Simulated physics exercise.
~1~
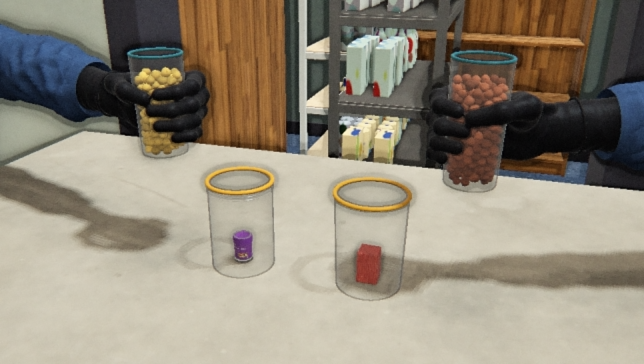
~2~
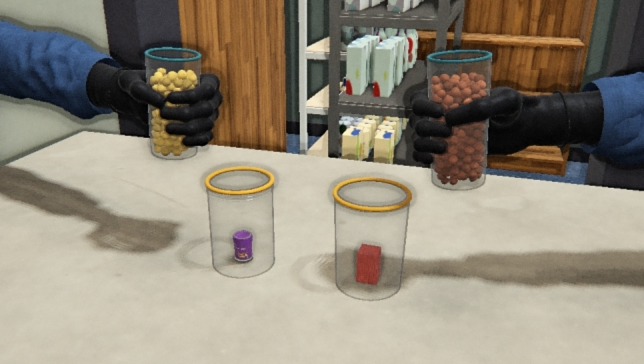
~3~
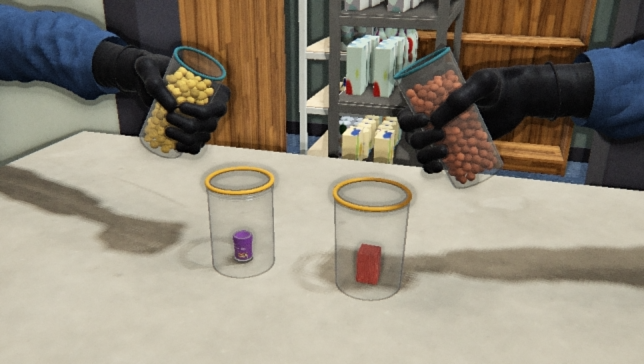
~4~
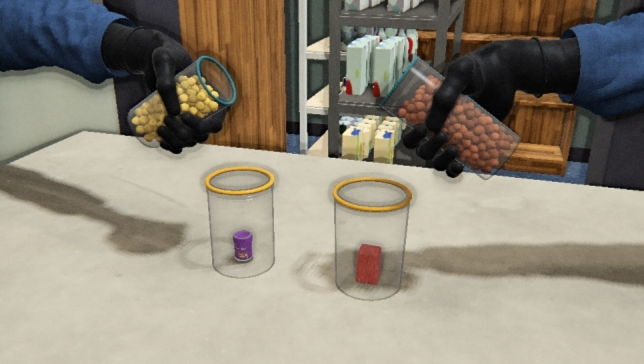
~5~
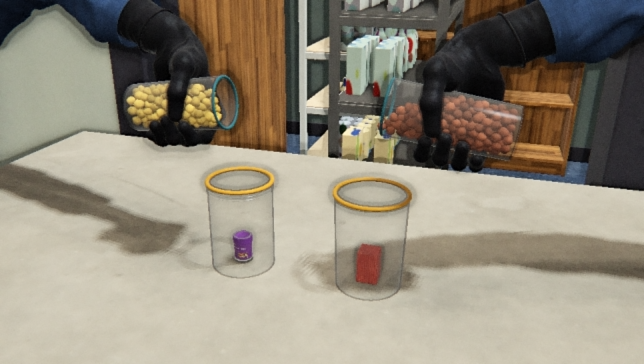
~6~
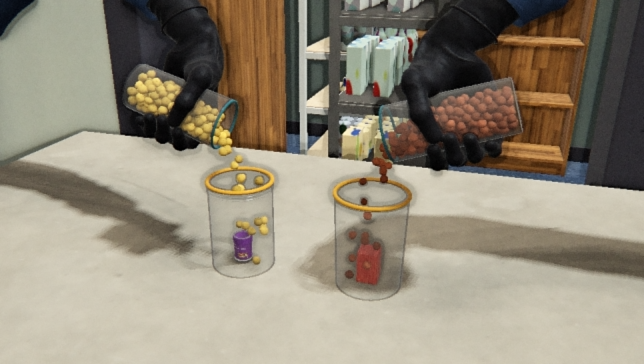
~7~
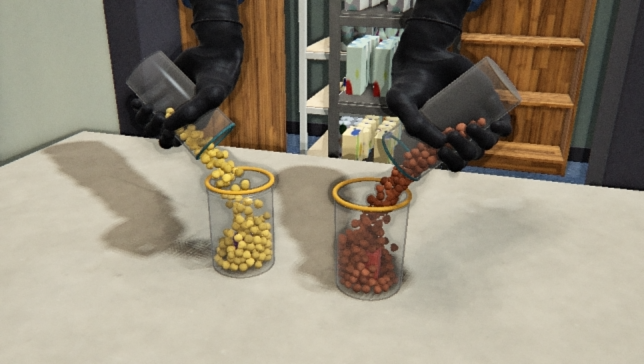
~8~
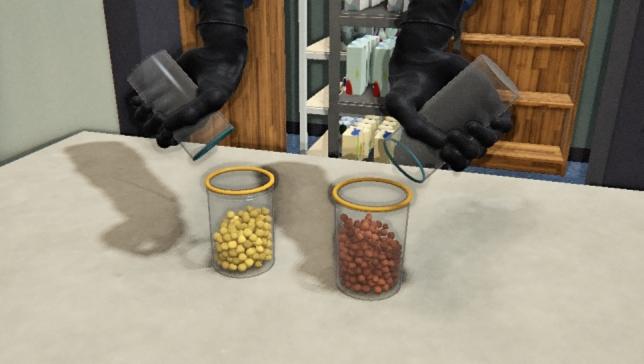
Two black-gloved hands tipped cups of yellow and dark red balls into two clear containers on a counter, burying the small purple thing in the left one and the red block in the right, until both cups were empty and neither object showed.
